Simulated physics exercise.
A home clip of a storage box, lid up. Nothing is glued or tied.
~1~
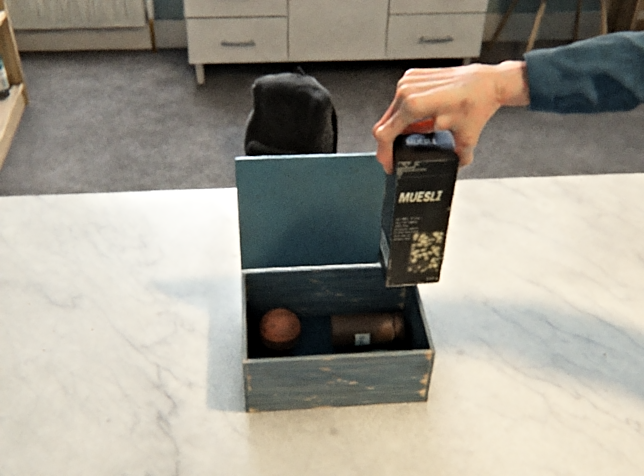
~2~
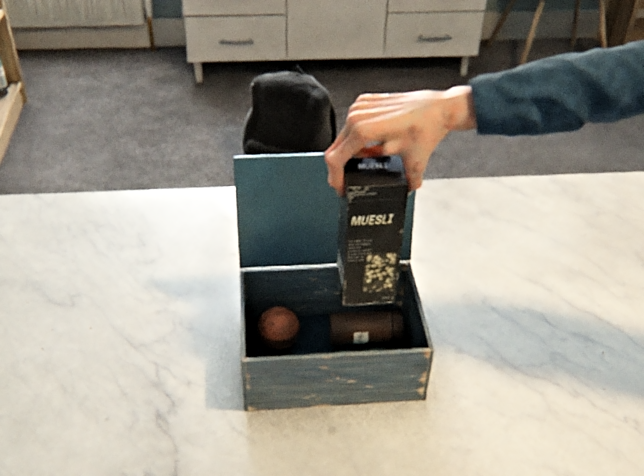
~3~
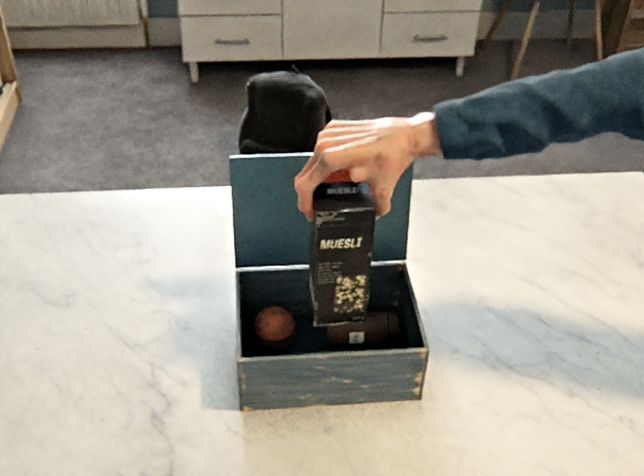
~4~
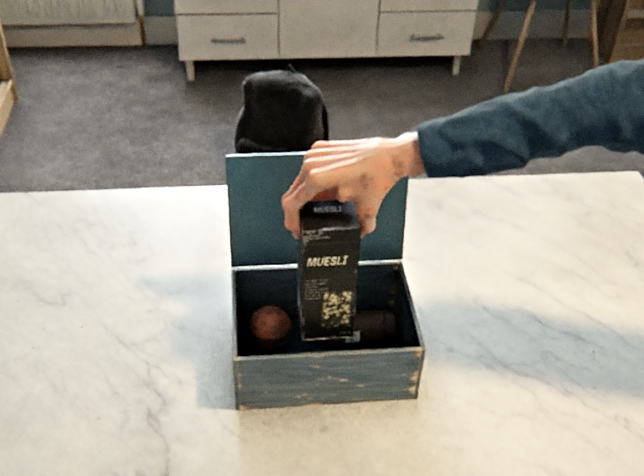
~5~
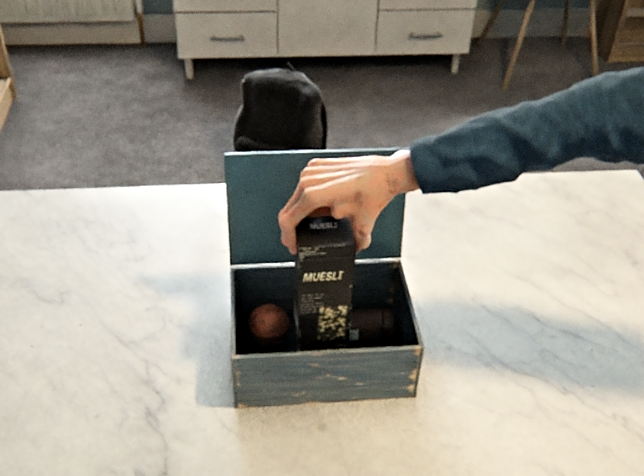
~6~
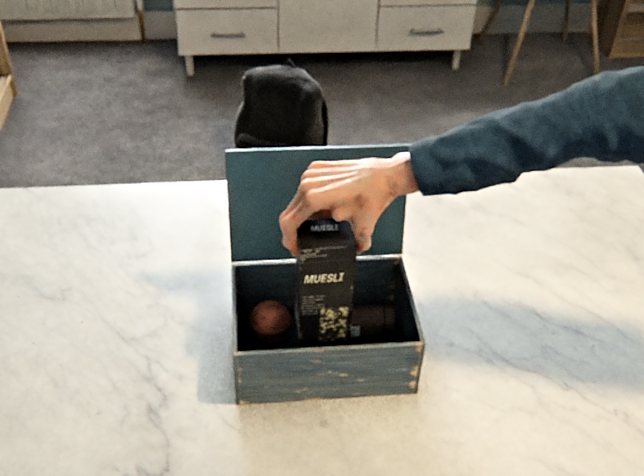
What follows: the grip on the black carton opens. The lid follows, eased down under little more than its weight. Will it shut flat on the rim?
Here the lid will not close.
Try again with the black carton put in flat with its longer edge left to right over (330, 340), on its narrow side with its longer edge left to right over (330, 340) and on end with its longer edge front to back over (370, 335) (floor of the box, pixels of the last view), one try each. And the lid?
First, it closes; second, it closes; third, it stays ajar.
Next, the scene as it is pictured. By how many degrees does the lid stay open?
About 50°.
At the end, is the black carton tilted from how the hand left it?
It keeps its pose.
Then, 1.10 s on from there, lid starting down; black carton shifted about its own width near (322, 322).
Then, 1.70 s on from there, lid 48° above the rim; black carton shifted about its own width near (322, 322).
In the end, lid 48° above the rim; moved from the start, black carton; the other 2 unmoved. At the end, from the last picture's camera, black carton near (321, 321).
